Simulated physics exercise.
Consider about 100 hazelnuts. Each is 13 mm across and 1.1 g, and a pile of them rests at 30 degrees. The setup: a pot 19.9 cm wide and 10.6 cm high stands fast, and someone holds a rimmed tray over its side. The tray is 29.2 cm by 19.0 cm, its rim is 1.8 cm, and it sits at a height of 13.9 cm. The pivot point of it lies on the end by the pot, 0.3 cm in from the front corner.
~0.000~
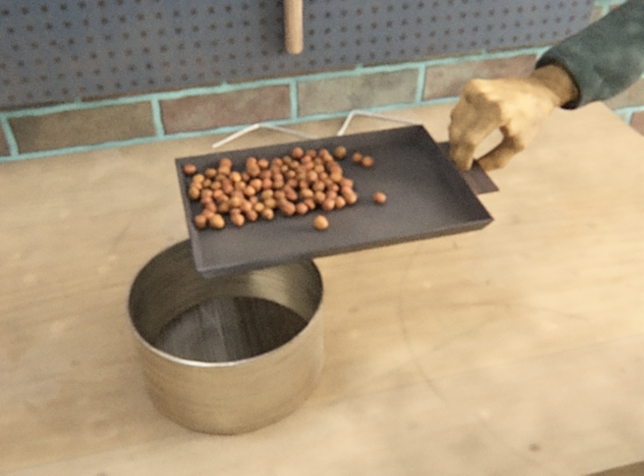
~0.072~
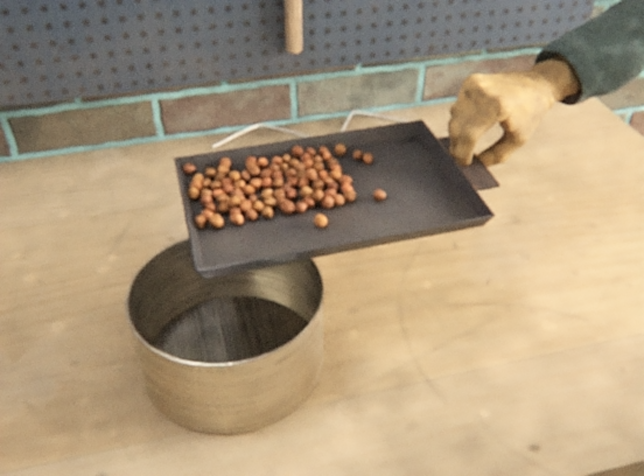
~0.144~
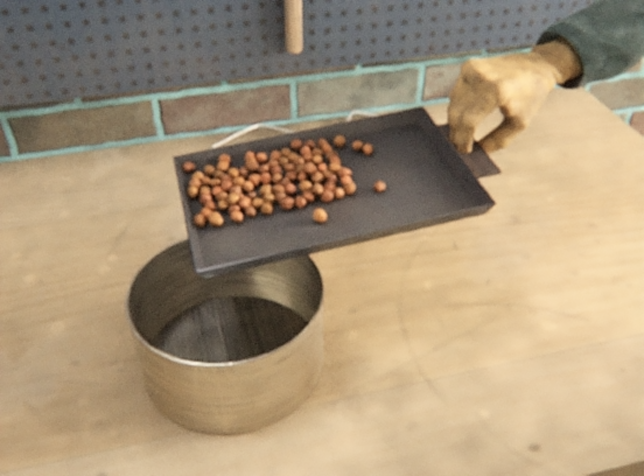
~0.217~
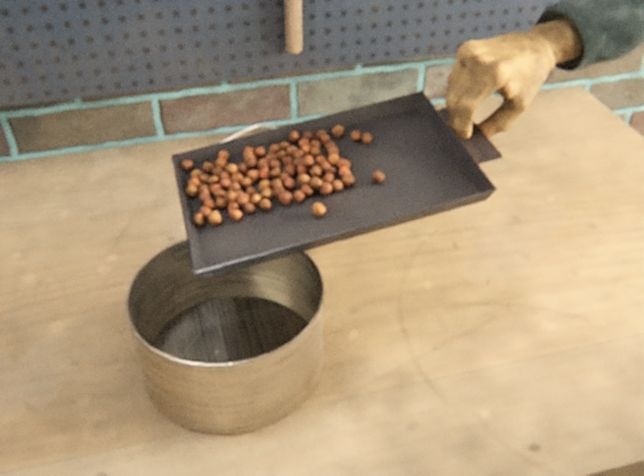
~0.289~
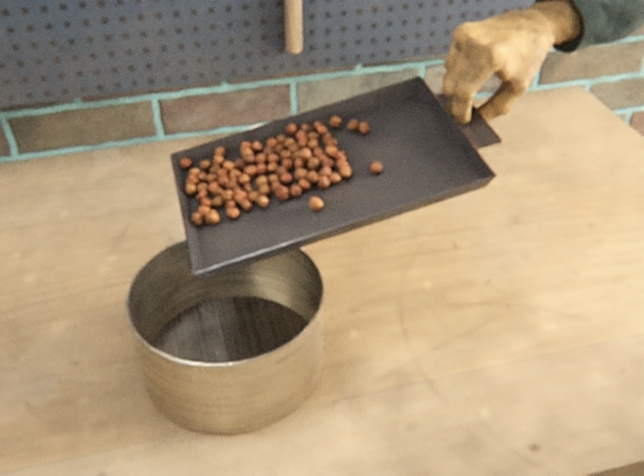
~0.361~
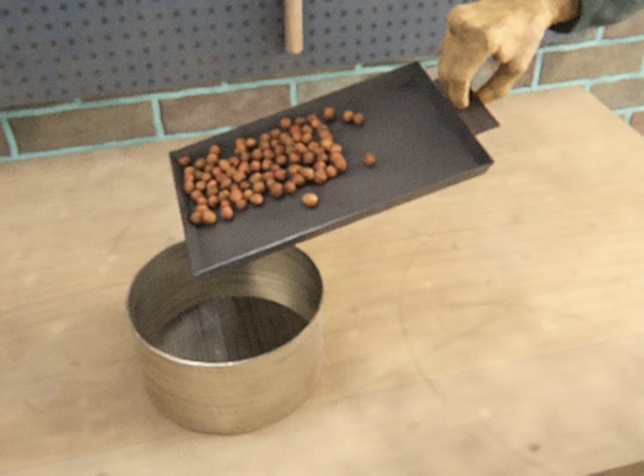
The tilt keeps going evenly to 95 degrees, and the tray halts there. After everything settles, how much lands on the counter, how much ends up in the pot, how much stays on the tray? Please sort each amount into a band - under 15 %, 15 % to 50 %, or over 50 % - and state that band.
Counter: 15 % to 50 %; pot: Over 50 %; tray: Under 15 %.
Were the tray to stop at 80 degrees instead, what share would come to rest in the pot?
60 percent.
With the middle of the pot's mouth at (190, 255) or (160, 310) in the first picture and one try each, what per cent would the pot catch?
Around 90 per cent, then around 75 per cent.
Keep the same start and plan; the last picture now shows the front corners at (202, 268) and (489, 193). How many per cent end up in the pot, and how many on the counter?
Per cent by place - pot 100, counter 0.
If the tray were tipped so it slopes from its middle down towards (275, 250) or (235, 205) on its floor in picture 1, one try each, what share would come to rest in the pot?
That would be close to 100 per cent, then close to 30 per cent.
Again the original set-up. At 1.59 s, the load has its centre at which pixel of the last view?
Near pixel (156, 272).
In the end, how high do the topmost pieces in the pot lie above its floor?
2.0 cm.
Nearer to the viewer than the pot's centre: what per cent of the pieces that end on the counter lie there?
Near 20 in a hundred.
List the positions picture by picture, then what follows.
The first frame shows tray tilt 0 degrees, front corners at (204, 264) and (485, 216); middle of the pieces at (279, 185); pot at (226, 290).
The second frame shows tray tilt 1 degrees, front corners at (204, 264) and (485, 212); middle of the pieces at (278, 184).
The third frame shows tray tilt 4 degrees, front corners at (203, 264) and (486, 200), lowest corner left front; middle of the pieces at (278, 179).
The fourth frame shows tray tilt 8 degrees, front corners at (202, 265) and (486, 187), lowest corner left front; middle of the pieces at (276, 173).
The fifth frame shows tray tilt 12 degrees, front corners at (201, 265) and (485, 173), lowest corner left front; middle of the pieces at (273, 168).
The sixth frame shows tray tilt 15 degrees, front corners at (199, 266) and (483, 160), lowest corner left front; middle of the pieces at (268, 165); pot at (226, 290). The tray's pace is about 50 degrees a second.
After 1.10 s, tilt 53 degrees; the tray holds 95 %, the pot 5 %.
After 1.59 s, tilt 77 degrees; the tray holds 35 %, the pot 35 %.
Then, at 2.15 s, tilt 95 degrees; the tray holds 0 %, the pot 60 %.
In the end, at 2.9 s, counter 40 %, pot 60 %, tray 0 %.
